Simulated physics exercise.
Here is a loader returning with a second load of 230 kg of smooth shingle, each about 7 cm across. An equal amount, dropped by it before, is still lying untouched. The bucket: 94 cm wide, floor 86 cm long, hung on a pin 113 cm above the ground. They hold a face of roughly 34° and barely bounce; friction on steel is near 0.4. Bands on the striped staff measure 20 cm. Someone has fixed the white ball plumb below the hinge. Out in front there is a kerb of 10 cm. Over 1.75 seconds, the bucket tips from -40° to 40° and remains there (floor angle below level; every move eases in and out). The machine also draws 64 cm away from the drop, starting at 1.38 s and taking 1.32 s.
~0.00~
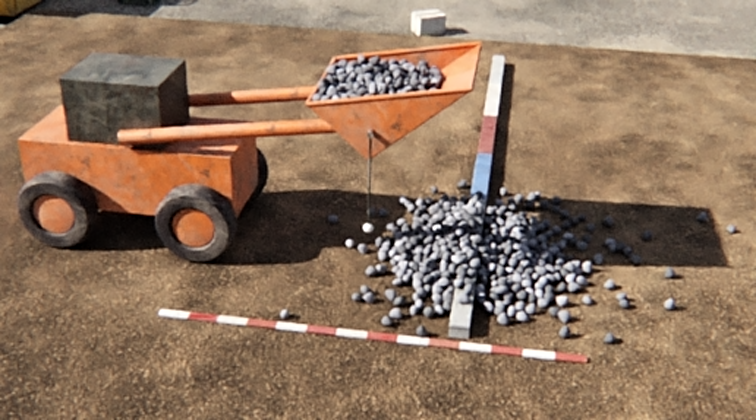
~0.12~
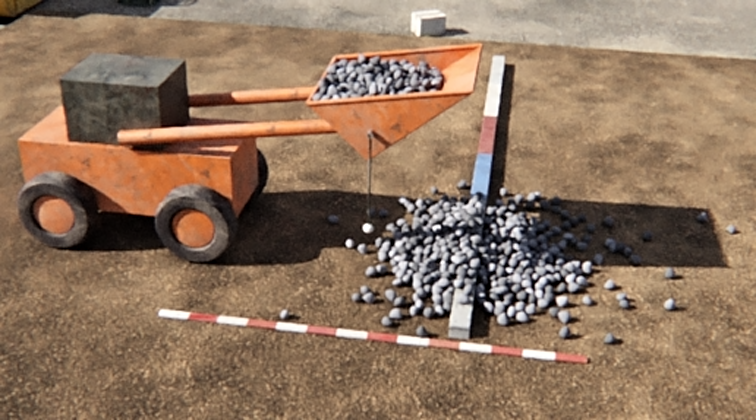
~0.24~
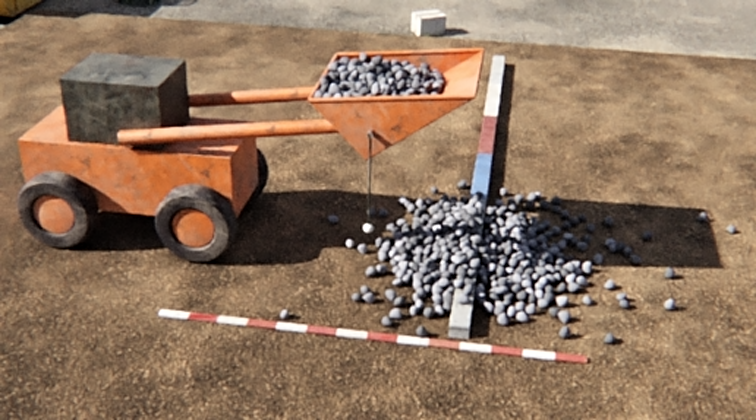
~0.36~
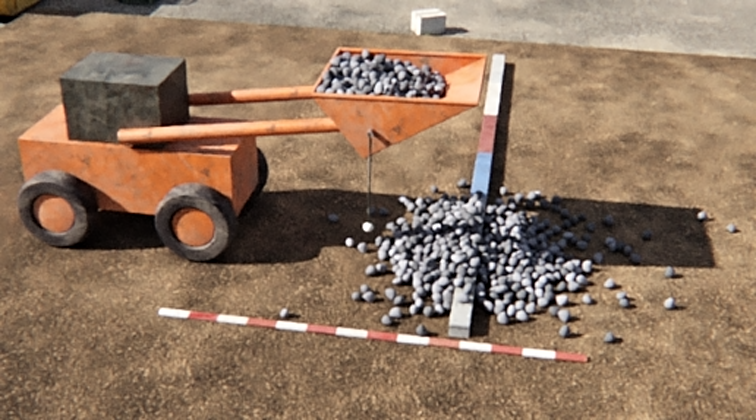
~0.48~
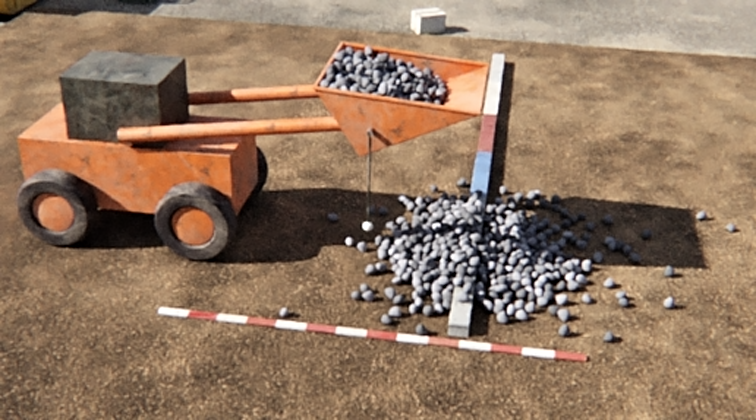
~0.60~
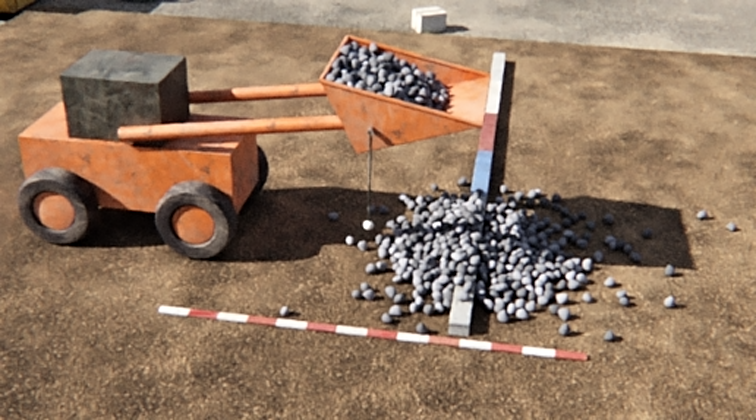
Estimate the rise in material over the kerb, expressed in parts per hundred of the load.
Close to 55 parts in a hundred.
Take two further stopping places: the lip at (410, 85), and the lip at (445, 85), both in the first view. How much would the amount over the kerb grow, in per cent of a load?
Roughly 5 and 30 percent, in that order.
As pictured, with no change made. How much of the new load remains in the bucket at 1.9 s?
Held: Around 15 % of the load.
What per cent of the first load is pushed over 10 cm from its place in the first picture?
The answer is about 10 per cent.
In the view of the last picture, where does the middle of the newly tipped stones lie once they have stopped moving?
They settle centred around (486, 241).
After 1.3 s the floor is at 27°; in per cent of one load, 99 in the bucket, 56 on this side of the kerb, 46 over the kerb; the foremost stones are at (664, 249).
After 1.9 s the floor is at 40°; in per cent of one load, 16 in the bucket, 103 on this side of the kerb, 81 over the kerb; the foremost stones are at (664, 249).
After 3.2 s the floor is at 40°; in per cent of one load, 0 in the bucket, 99 on this side of the kerb, 101 over the kerb; the foremost stones are at (675, 262).
After 5.6 s the floor is at 40°; in per cent of one load, 0 in the bucket, 99 on this side of the kerb, 101 over the kerb; the foremost stones are at (675, 262). Net gain over the kerb, 55.
